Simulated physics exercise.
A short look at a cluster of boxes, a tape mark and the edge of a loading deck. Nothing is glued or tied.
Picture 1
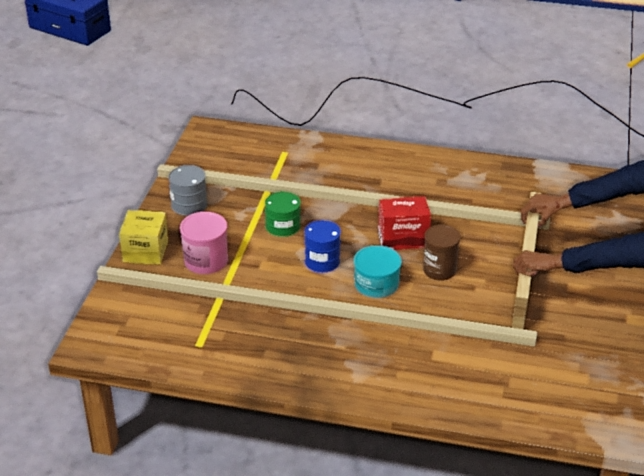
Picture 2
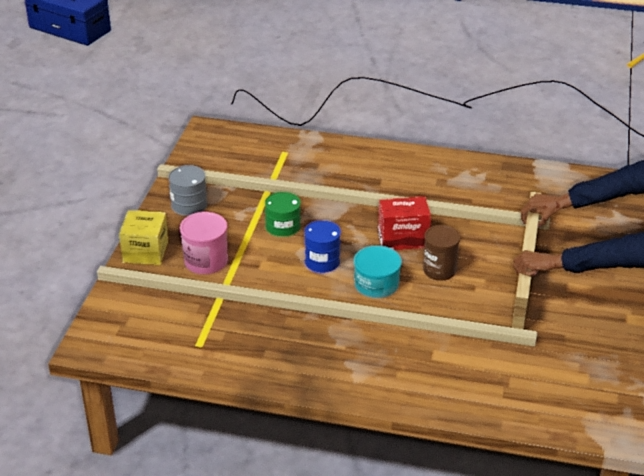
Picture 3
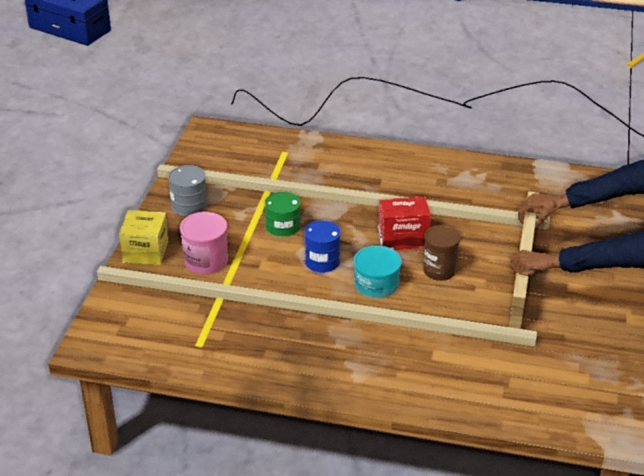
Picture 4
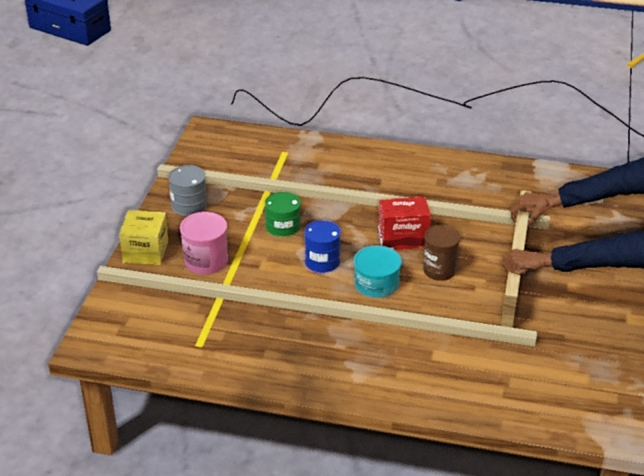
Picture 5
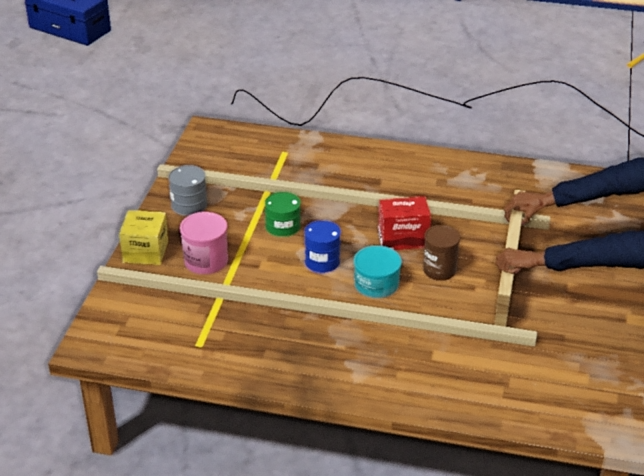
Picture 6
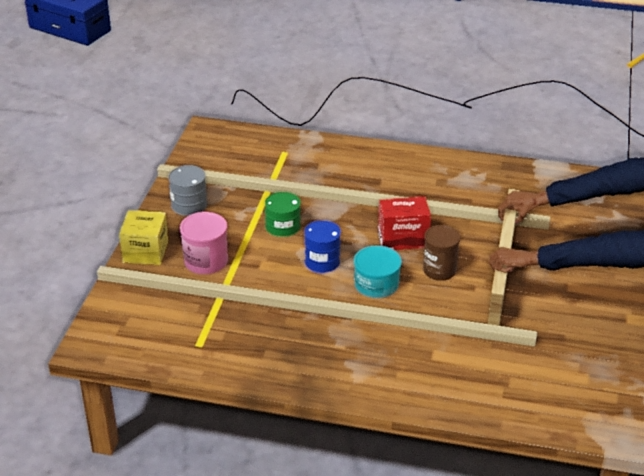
To begin with, two hands grip a short plank laid between two wooden rails on a table, right of a group of colourful canisters and boxes and a yellow tape line. The hands then slide the plank slightly left along the rails, while the containers stay still.
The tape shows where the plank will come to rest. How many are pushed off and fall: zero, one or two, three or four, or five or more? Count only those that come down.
Here the number that fall off is zero.
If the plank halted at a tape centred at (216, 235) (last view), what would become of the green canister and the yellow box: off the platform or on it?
The green canister stays on; the yellow box is lost.
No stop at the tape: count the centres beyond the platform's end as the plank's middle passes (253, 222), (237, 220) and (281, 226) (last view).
Past the end: 0, 0 and 0.
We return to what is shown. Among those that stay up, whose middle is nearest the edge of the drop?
It is the yellow box.
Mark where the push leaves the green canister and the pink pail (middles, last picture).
The green canister stops around (189, 210); the pink pail around (167, 245).
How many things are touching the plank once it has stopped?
That makes 3.
A little later, none off yet; yellow box at rest near (144, 237); grey canister at rest near (188, 190); pink pail at rest near (205, 243).
When it is over, the number that fall off is zero.
